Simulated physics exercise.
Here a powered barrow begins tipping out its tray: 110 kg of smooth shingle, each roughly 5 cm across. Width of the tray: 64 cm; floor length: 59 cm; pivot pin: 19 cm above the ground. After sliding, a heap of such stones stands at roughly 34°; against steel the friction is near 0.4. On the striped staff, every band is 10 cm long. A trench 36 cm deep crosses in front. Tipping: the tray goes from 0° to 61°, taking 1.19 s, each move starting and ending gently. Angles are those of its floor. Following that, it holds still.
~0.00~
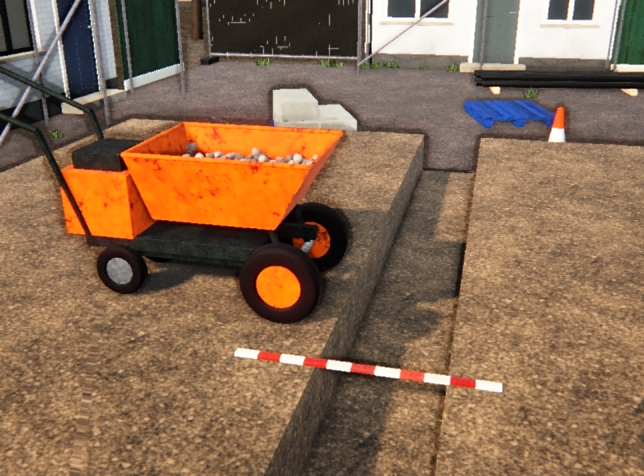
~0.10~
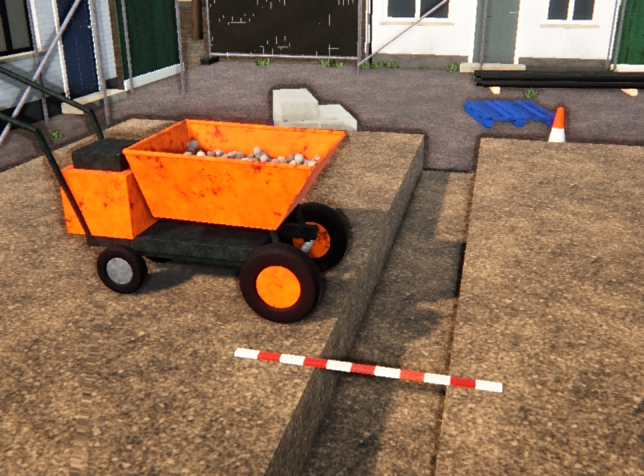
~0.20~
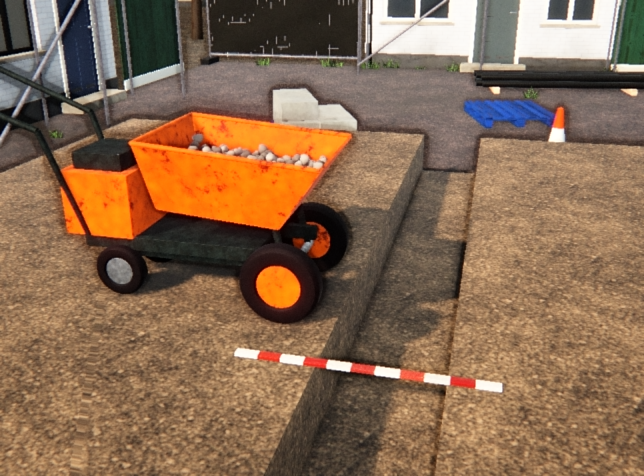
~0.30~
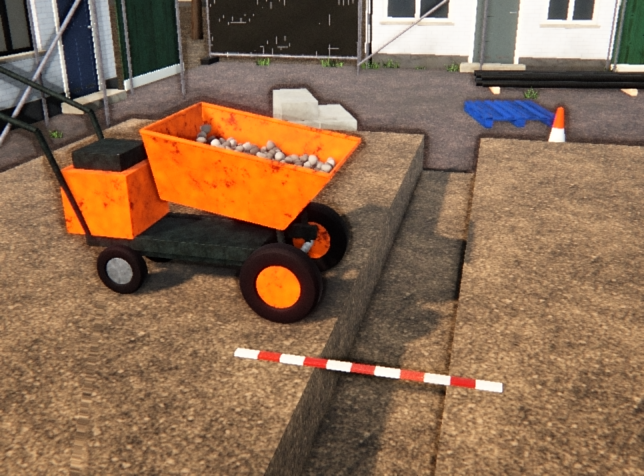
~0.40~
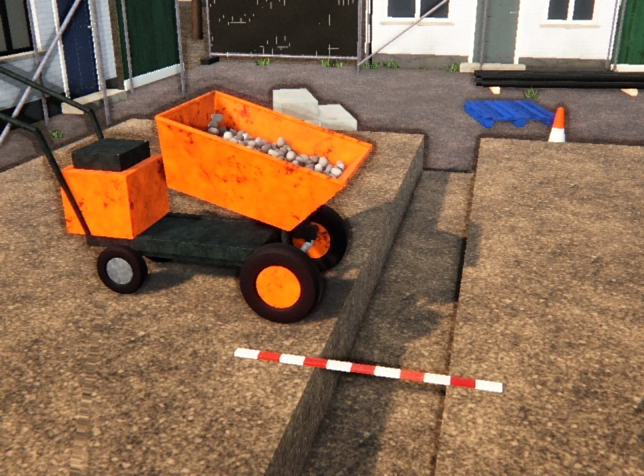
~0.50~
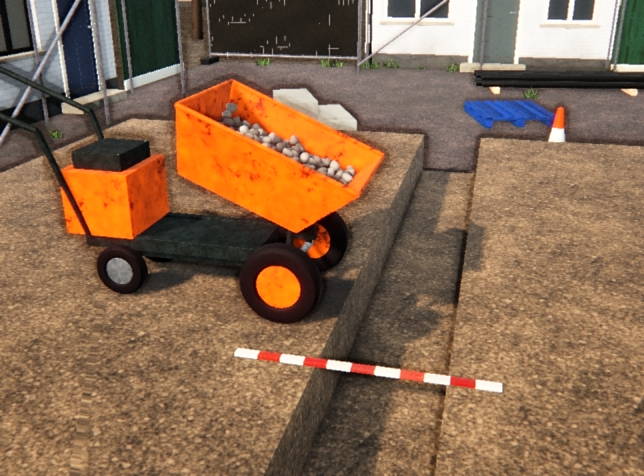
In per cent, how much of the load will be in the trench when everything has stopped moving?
Around 36 per cent of it.
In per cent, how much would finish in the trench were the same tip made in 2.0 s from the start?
Trench share: Approx. 45%.
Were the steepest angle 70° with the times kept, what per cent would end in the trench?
About 60 per cent would end up in the trench.
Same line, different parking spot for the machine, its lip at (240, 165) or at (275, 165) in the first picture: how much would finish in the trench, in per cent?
Roughly 60 per cent, then 55 per cent.
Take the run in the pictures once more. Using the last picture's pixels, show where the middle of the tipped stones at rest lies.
Their middle lands near (444, 364).
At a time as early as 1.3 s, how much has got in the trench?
Approx. 10 % of the load.
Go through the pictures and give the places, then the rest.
In the first frame, the tray is at 0°, its lip at (309, 168); the top of the load is at (244, 160).
In the second frame, the tray is at 1°, its lip at (312, 169); the top of the load is at (220, 156); the stones move at 0.2 m/s on average.
In the third frame, the tray is at 5°, its lip at (319, 171); the top of the load is at (225, 152); the stones move at 0.4 m/s on average.
The fourth frame shows lip at (331, 177), floor tilted 10°, highest stones at (216, 143); the stones move at 0.5 m/s on average.
The fifth frame shows lip at (344, 185), floor tilted 16°, highest stones at (216, 132); the stones move at 0.6 m/s on average.
In the sixth frame, the tray is at 23°, its lip at (359, 195); the top of the load is at (224, 122); the stones move at 0.7 m/s on average.
After 0.9 s the floor is at 51°; 100 % in the tray; the foremost stones are at (385, 223).
After 1.3 s the floor is at 61°; 86 % in the tray, 11 % in the trench, 3 % past the trench; the foremost stones are at (475, 290).
After 1.6 s the floor is at 61°; 59 % in the tray, 20 % in the trench, 21 % past the trench; the foremost stones are at (557, 324).
After 3.6 s the floor is at 61°; 42 % in the tray, 36 % in the trench, 23 % past the trench; the foremost stones are at (643, 337).
